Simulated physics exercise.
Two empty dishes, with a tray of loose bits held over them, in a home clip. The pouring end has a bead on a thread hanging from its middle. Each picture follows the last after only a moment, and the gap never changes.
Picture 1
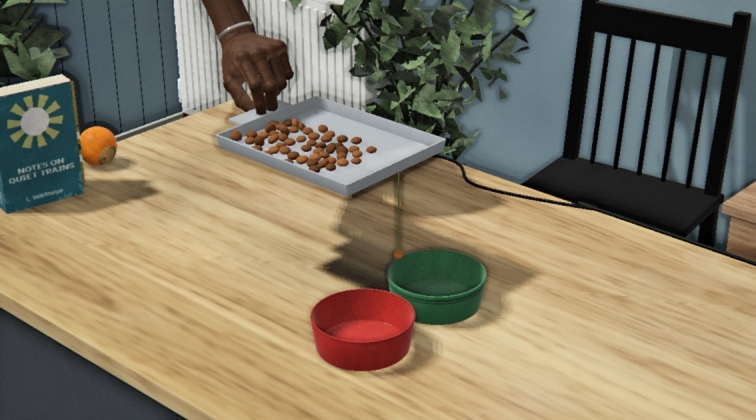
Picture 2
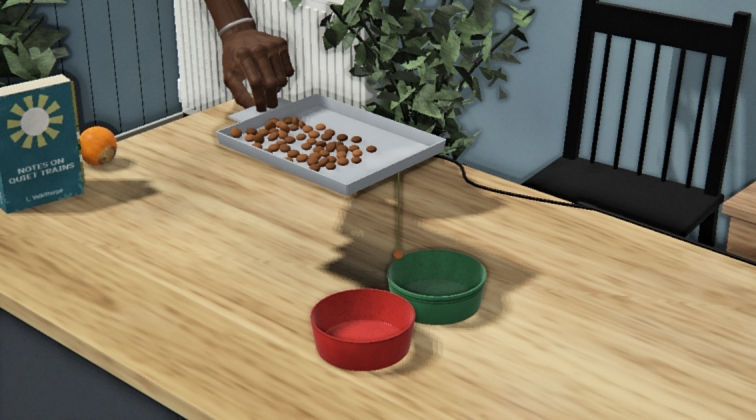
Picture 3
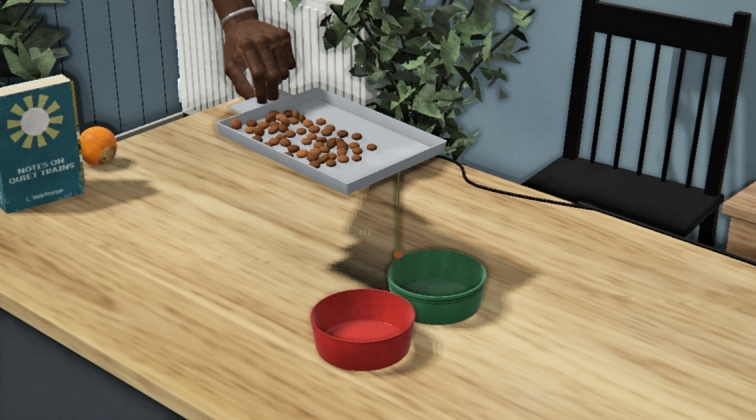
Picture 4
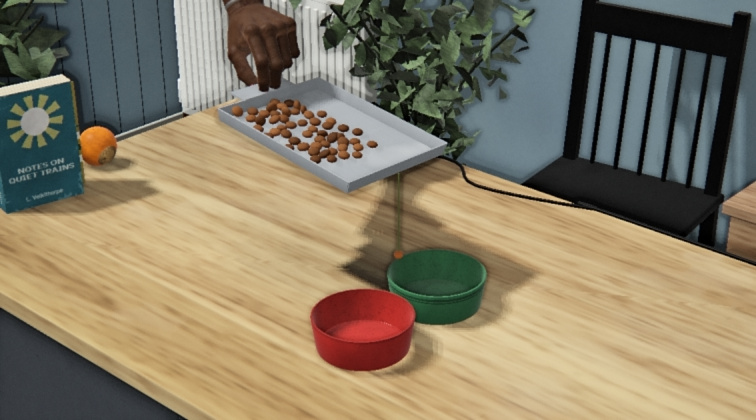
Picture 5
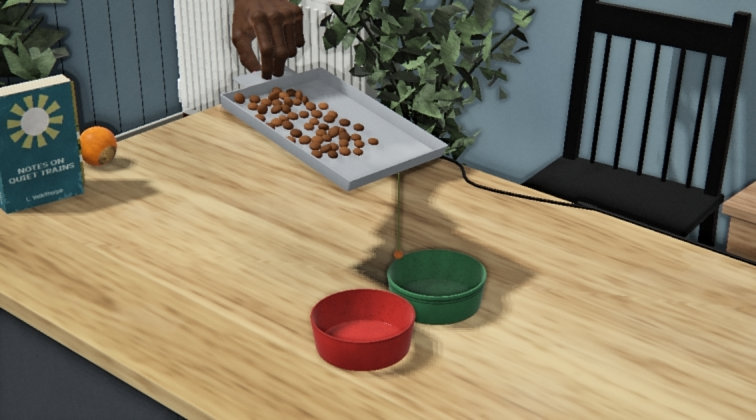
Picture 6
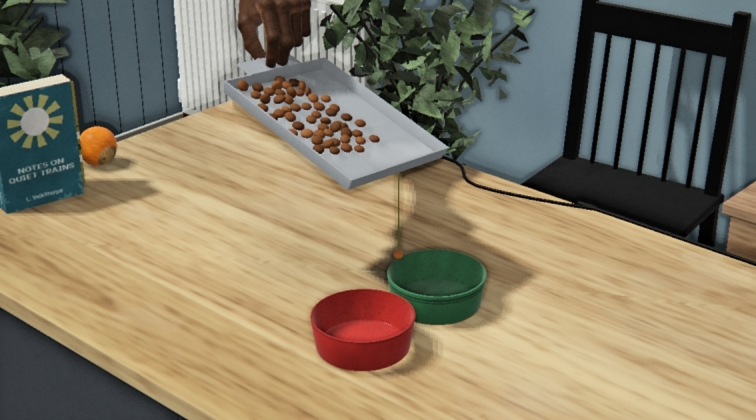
On a wooden table, a hand gradually raising the far end of a gray tray of brown bits above red and green bowls.
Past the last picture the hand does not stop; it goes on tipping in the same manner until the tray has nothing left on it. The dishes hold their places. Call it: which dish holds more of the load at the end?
The right one holds more.
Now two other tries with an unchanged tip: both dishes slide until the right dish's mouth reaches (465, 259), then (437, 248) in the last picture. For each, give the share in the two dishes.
Try 1: Some 90 %; try 2: Some 90 %.
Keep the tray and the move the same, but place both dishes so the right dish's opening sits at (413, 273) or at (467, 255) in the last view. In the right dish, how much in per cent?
Trial 1: 40 percent; trial 2: 90 percent.
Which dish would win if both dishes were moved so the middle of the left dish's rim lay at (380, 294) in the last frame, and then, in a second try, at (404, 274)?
First place: The rightmost dish. Second place: The rightmost dish.
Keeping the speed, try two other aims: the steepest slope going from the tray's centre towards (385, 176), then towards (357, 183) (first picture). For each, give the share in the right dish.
Shares: About 40 in a hundred, then about 0 in a hundred.
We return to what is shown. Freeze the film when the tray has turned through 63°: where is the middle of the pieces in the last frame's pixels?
I'd mark the middle close to (414, 151).
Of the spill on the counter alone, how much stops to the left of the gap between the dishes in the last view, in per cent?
0 per cent or thereabouts.
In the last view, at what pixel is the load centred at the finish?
Near (452, 291).
Soon after the last picture, tray tipped steeply; nearly all on the tray; a stray few in the air.
A little later, tray tipped past a quarter turn; about a third on the tray; a small part in the right dish; about a quarter outside both; about a quarter in the air.
Later still, tray tipped past a quarter turn; about two thirds in the right dish; about a third outside both.
At rest, tray tipped past a quarter turn; none in the left dish; about two thirds in the right dish; about a third outside both.
